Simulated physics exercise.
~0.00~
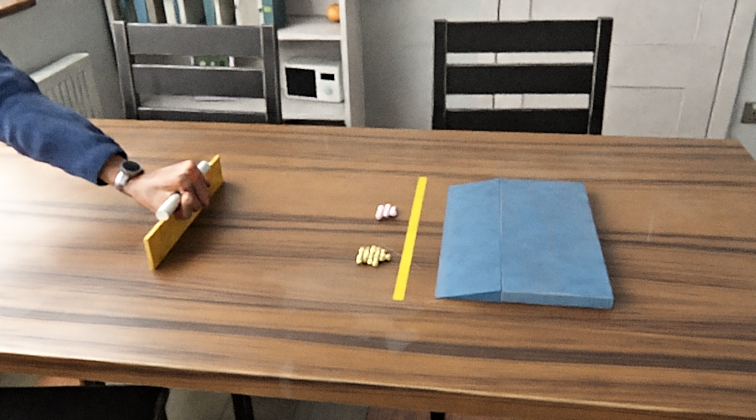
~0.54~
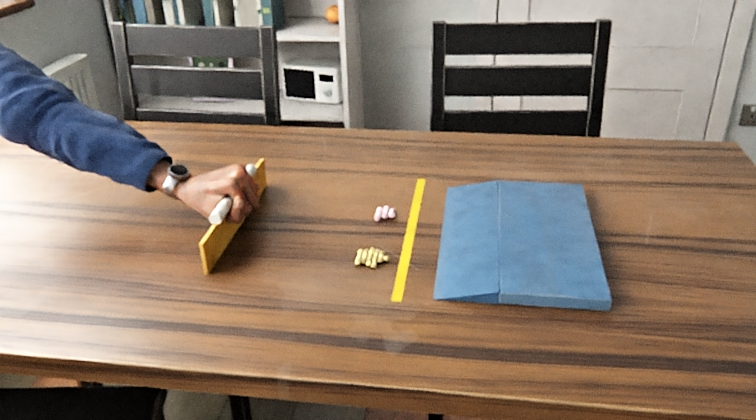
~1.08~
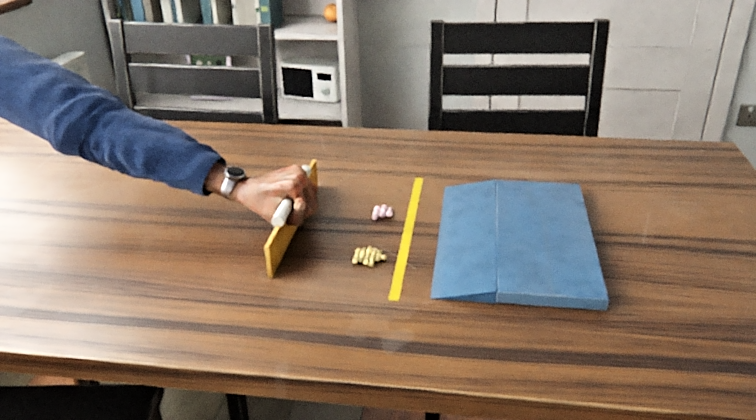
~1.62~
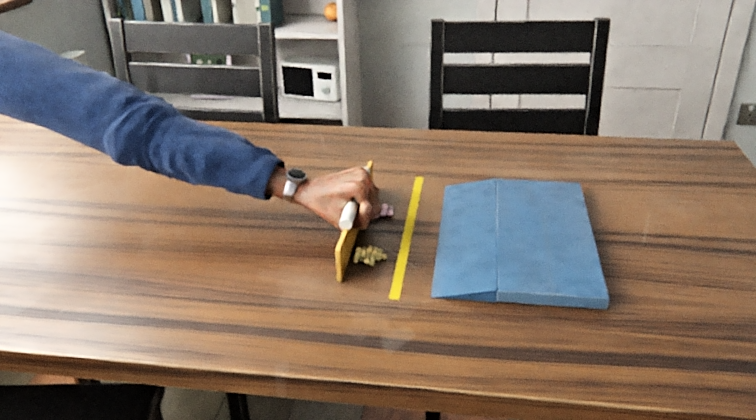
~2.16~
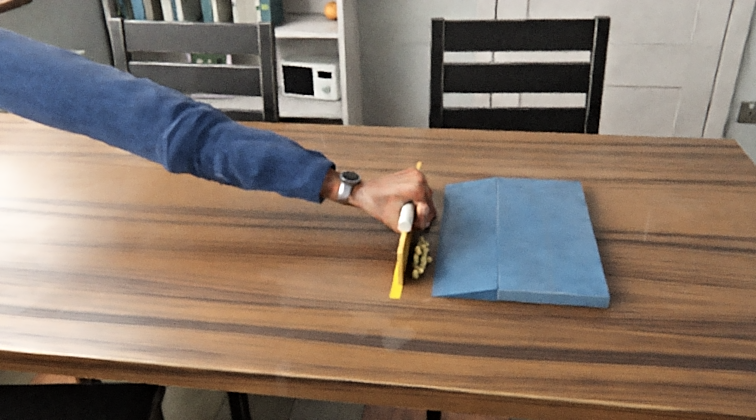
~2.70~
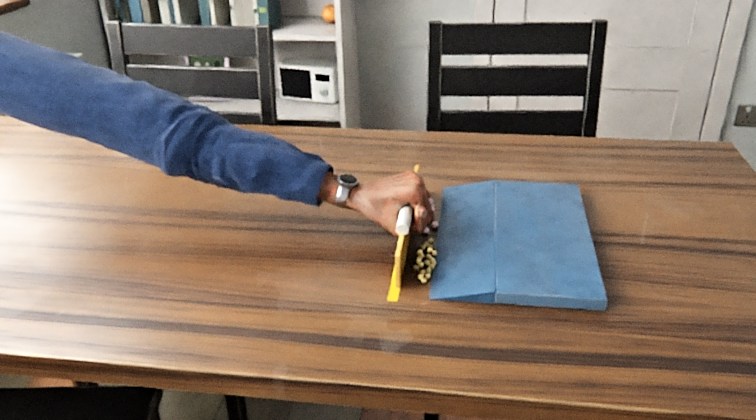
On a dark wood-grain dining table, seen from slightly above with black chairs and a shelf behind, a blue ramp and slab sit to the right of a strip of yellow tape. Two small heaps lie left of the tape, a pale pinkish one farther away and a larger yellowish one nearer. A hand in a blue sleeve, wearing a watch, slides an upright yellow scraper rightward toward them. The scraper reaches the heaps and pushes them across the tape. It stops at the tape, with both batches resting short of the ramp and none going up.
